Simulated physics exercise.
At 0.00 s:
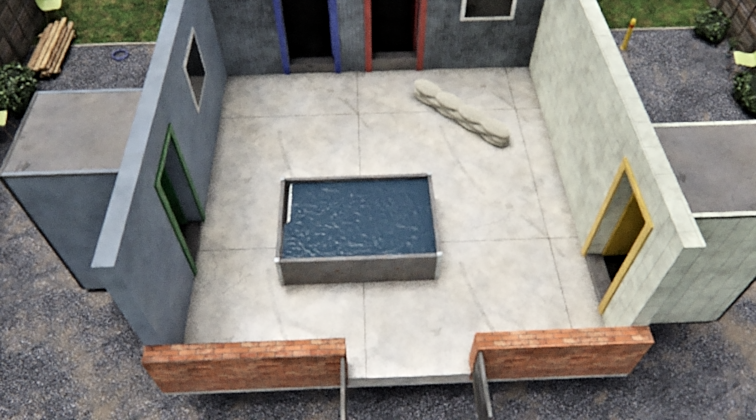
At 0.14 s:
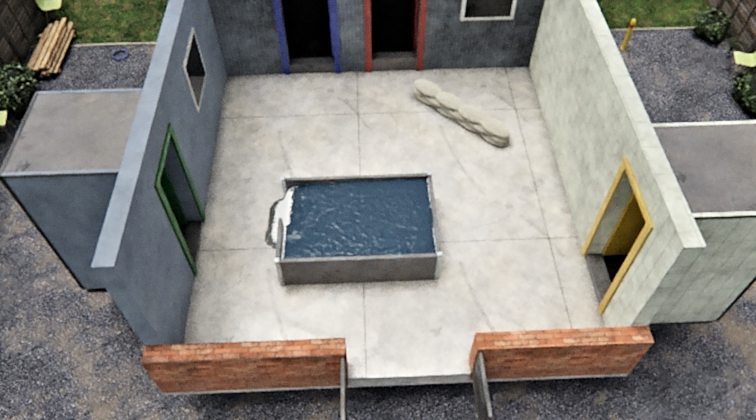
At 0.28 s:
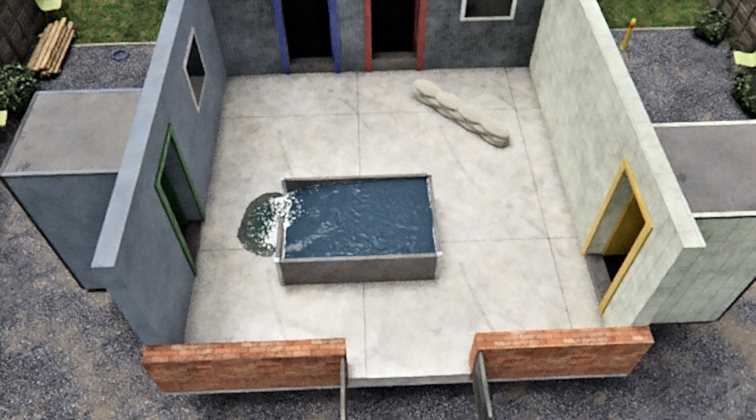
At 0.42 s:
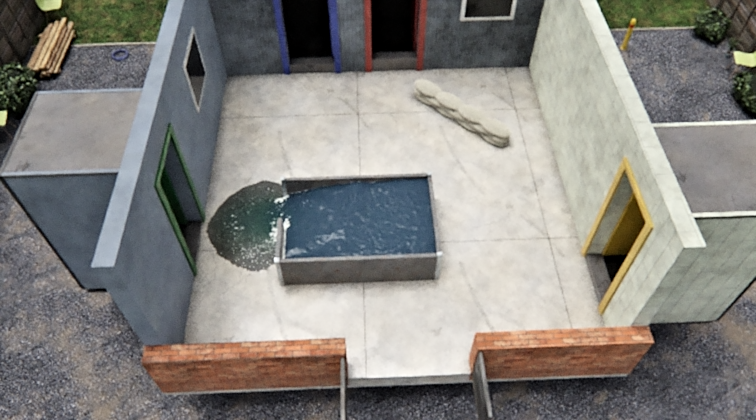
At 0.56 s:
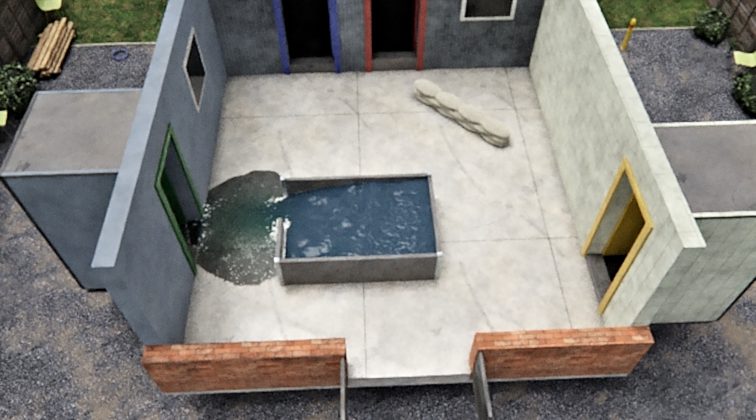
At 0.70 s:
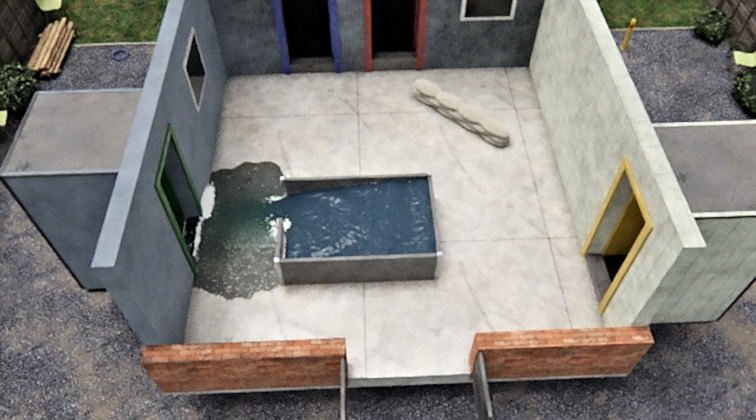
An open tank in a walled yard pours water leftward, spreading across floor to the green-framed doorway.
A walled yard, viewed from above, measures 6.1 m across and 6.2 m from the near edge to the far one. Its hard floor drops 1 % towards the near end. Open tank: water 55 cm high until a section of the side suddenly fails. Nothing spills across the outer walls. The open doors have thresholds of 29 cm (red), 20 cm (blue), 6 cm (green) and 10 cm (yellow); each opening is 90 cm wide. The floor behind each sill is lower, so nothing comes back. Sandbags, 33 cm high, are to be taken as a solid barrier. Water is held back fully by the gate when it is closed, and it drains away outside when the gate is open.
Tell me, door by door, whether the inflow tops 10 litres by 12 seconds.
At the red door it falls short; at the blue door it falls short; at the green door it tops it; at the yellow door it falls short.
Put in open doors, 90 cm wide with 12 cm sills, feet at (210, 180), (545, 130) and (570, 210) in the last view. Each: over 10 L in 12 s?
In turn: Beyond it, short of it, short of it.
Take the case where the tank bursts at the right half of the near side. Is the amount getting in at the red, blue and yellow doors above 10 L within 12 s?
Red: Within the limit; blue: Within the limit; yellow: Within the limit.
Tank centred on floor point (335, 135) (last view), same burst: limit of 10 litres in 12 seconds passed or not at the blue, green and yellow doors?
At the blue door the limit is not exceeded, at the green door not exceeded, at the yellow door not exceeded.
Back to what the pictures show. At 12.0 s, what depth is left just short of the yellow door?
About 6.5 cm.
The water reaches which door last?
Lab note: Last arrival at the yellow door.
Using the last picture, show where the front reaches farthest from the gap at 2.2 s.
Around pixel (227, 78).
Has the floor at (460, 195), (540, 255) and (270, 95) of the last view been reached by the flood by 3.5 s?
First spot bone dry, second bone dry, third soaked.
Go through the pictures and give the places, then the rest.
The open tank at (358, 218) is whole and still, 55 cm deep, in the first picture.
Water pours out at (287, 217) and has run 0.4 m, to a hidden place; typically 5 cm deep outside, 55 cm at the open tank's back, in the second picture.
The front is at (249, 245), 0.7 m from the gap at (287, 217); 0.6 m2 of floor is under water; 55 cm left at the back of the open tank, in the third picture.
The front is at (214, 231), 1.2 m from the gap at (287, 217); 1.4 m2 of floor is under water; 55 cm left at the back of the open tank, in the fourth picture.
The front is at (192, 221), 1.6 m from the gap at (287, 217); 2.2 m2 of floor is under water; 55 cm left at the back of the open tank, in the fifth picture.
Water pours out at (287, 217) and has run 1.7 m, to (211, 178); typically 5 cm deep outside, 54 cm at the open tank's back, in the sixth picture.
After 1.4 s water covers 10 % of the floor and is deepest (30 cm) near (281, 220); red door not reached, blue door not reached, green door 18 cm at the sill, 72 L in, yellow door not reached.
After 2.2 s water covers 20 % of the floor and is deepest (28 cm) near (217, 205); red door not reached, blue door not reached, green door 21 cm at the sill, 179 L in, yellow door not reached.
After 3.5 s water covers 30 % of the floor and is deepest (19 cm) near (205, 214); red door not reached, blue door 10 cm at the sill, 0 L in, green door 18 cm at the sill, 301 L in, yellow door not reached.
After 7.0 s water covers 65 % of the floor and is deepest (12 cm) near (202, 232); red door 3 cm at the sill, 0 L in, blue door 6 cm at the sill, 0 L in, green door 11 cm at the sill, 432 L in, yellow door not reached.
After 12.0 s water covers 90 % of the floor and is deepest (10 cm) near (514, 355); red door 3 cm at the sill, 0 L in, blue door 3 cm at the sill, 0 L in, green door 6 cm at the sill, 466 L in, yellow door 6 cm at the sill, 0 L in.
